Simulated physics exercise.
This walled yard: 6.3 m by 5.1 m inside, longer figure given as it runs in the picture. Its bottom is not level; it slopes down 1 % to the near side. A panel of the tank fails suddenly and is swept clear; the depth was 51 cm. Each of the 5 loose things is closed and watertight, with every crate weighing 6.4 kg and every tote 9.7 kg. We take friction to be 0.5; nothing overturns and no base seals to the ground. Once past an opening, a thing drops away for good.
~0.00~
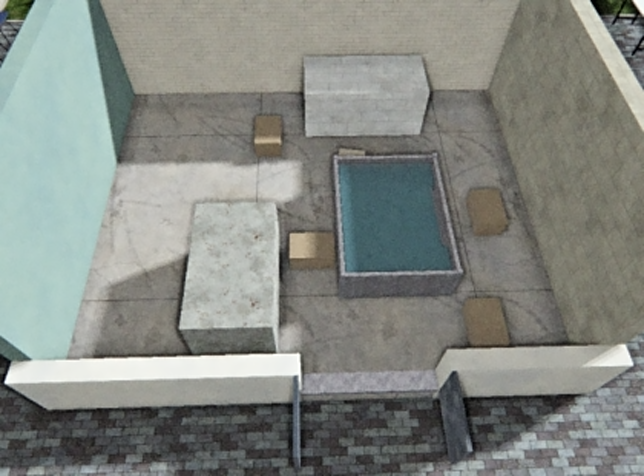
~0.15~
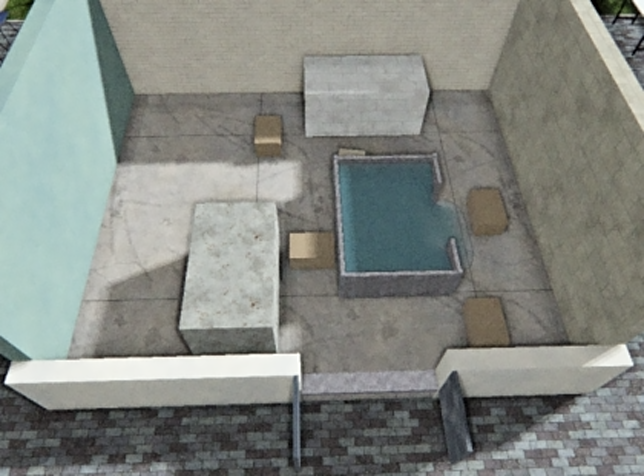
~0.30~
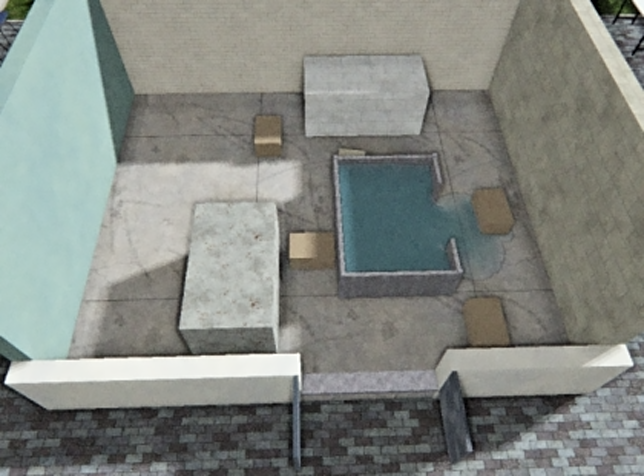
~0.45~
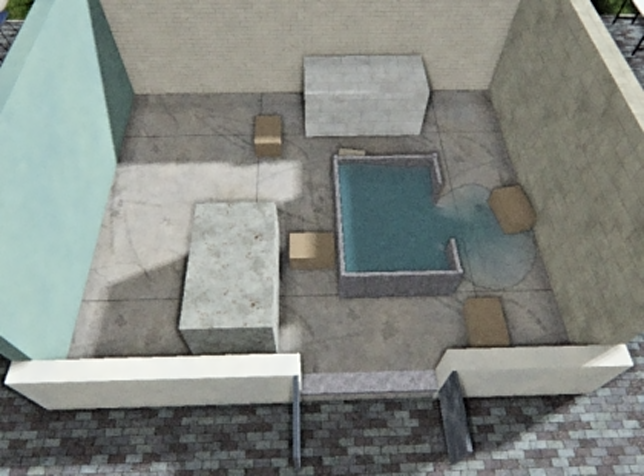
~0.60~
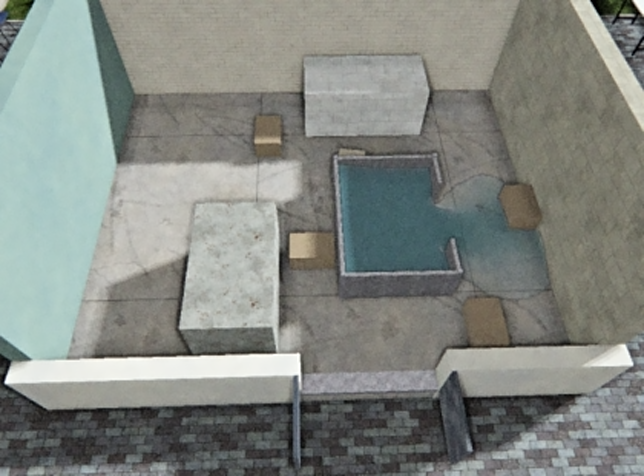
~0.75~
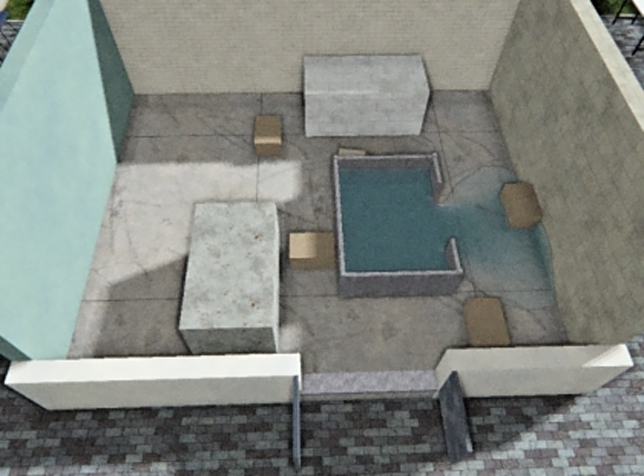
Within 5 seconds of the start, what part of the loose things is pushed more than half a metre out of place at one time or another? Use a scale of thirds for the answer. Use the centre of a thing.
On that scale: One to two thirds.
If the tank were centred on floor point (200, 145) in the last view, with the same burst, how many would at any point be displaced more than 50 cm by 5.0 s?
Then the count would be 3.
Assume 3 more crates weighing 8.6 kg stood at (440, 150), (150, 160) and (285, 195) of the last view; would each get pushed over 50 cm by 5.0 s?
Result, one by one: Exceeded, not exceeded and not exceeded.
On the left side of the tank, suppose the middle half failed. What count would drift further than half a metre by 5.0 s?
You'd get 1 in that case.
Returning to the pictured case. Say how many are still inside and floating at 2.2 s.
By my count, 1.
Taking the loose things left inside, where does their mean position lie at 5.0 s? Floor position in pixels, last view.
About (340, 193).
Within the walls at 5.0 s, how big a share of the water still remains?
Still held: Near 98 %.
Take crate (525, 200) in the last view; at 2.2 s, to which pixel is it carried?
Around (501, 144).
After 1.1 s 1 of 5 are over 50 cm from their spots; 1 afloat.
After 2.2 s 1 of 5 are over 50 cm from their spots; 1 afloat.
After 3.5 s 2 of 5 are over 50 cm from their spots; 2 afloat.
After 5.0 s 2 of 5 are over 50 cm from their spots, and 2 have been at some point; 2 afloat.
